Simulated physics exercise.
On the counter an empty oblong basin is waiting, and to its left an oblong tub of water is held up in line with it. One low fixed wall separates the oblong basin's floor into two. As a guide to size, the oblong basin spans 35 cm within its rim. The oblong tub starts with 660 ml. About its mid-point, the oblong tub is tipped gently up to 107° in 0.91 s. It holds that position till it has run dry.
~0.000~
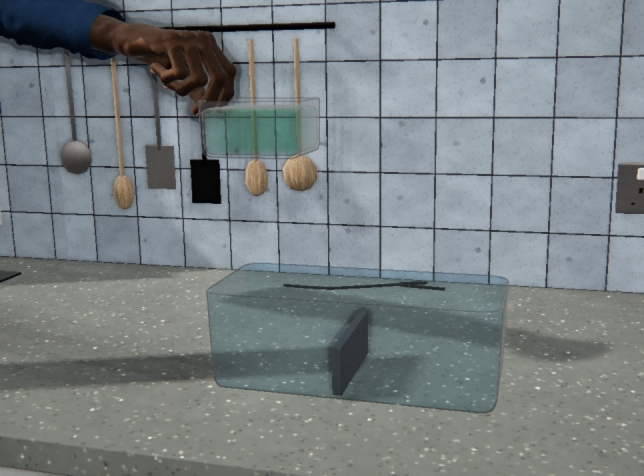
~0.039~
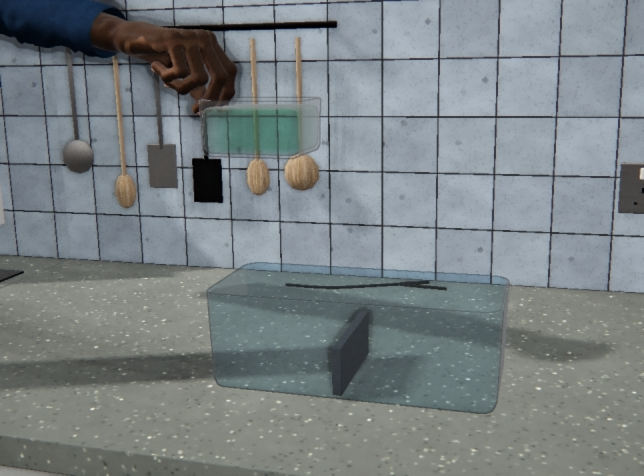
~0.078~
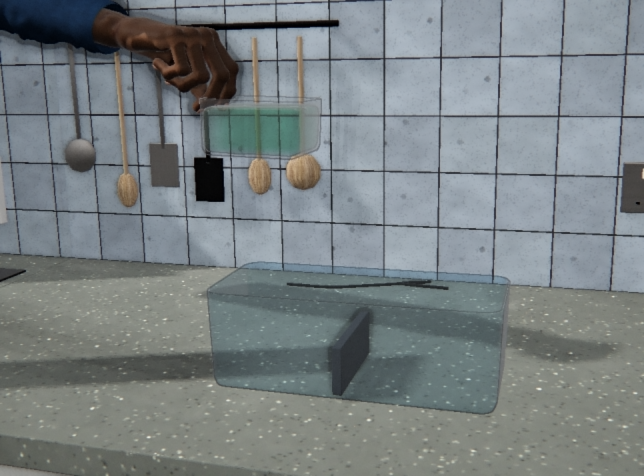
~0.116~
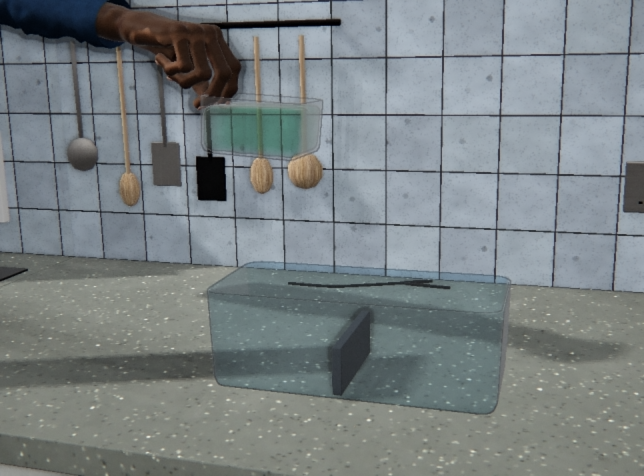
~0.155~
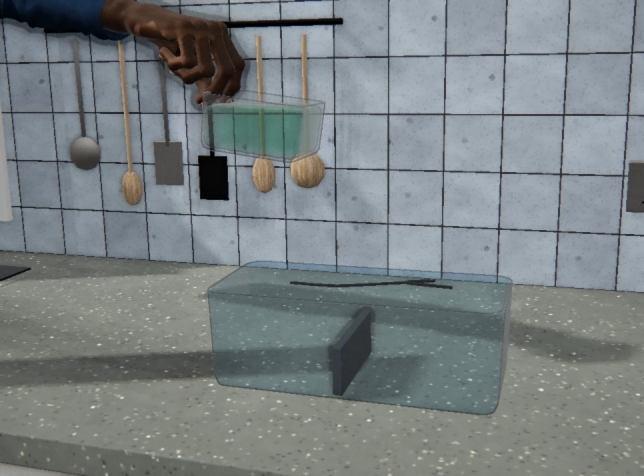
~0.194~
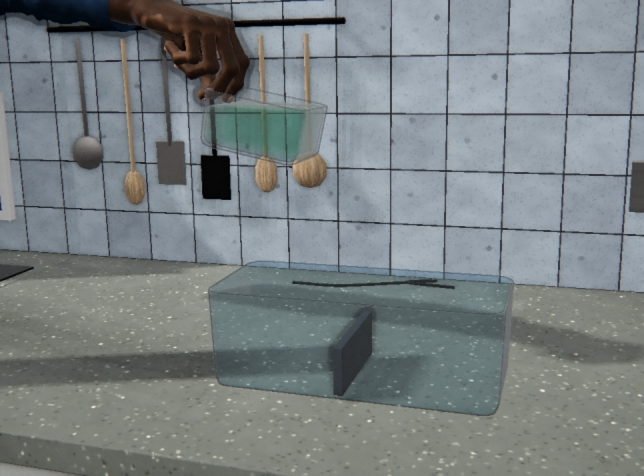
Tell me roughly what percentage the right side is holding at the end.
At the end it holds about 75 per cent.
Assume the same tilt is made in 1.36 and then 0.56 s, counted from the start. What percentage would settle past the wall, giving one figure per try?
Respectively 75 and 70 %.
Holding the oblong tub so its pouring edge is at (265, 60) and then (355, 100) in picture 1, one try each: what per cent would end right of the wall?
In turn about 45 and 95 per cent.
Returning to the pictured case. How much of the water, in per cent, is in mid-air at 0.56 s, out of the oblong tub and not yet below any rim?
Some 46 per cent, I reckon.
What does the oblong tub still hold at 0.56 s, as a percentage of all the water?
Close to 44 in a hundred.
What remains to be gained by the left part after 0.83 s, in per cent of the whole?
Around 16 in a hundred.
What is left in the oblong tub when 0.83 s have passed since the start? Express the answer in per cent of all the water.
Close to 7 in a hundred.
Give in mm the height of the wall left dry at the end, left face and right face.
It's around 54 mm on the left side and around 42 mm on the right side.
Then, 0.56 s in, the tilt is 72° and 44 per cent is still to pour, 1 is left of the wall and 8 right of it.
Then, 0.83 s in, the tilt is 105° and 7 per cent is still to pour, 8 is left of the wall and 75 right of it.
Then, 1.11 s in, the tilt is 107° and 0 per cent is still to pour, 21 is left of the wall and 75 right of it.
Then, 1.41 s in, the tilt is 107° and 0 per cent is still to pour, 23 is left of the wall and 75 right of it.
Finally, 23 per cent lies left of the wall, 75 right of it and 2 outside.
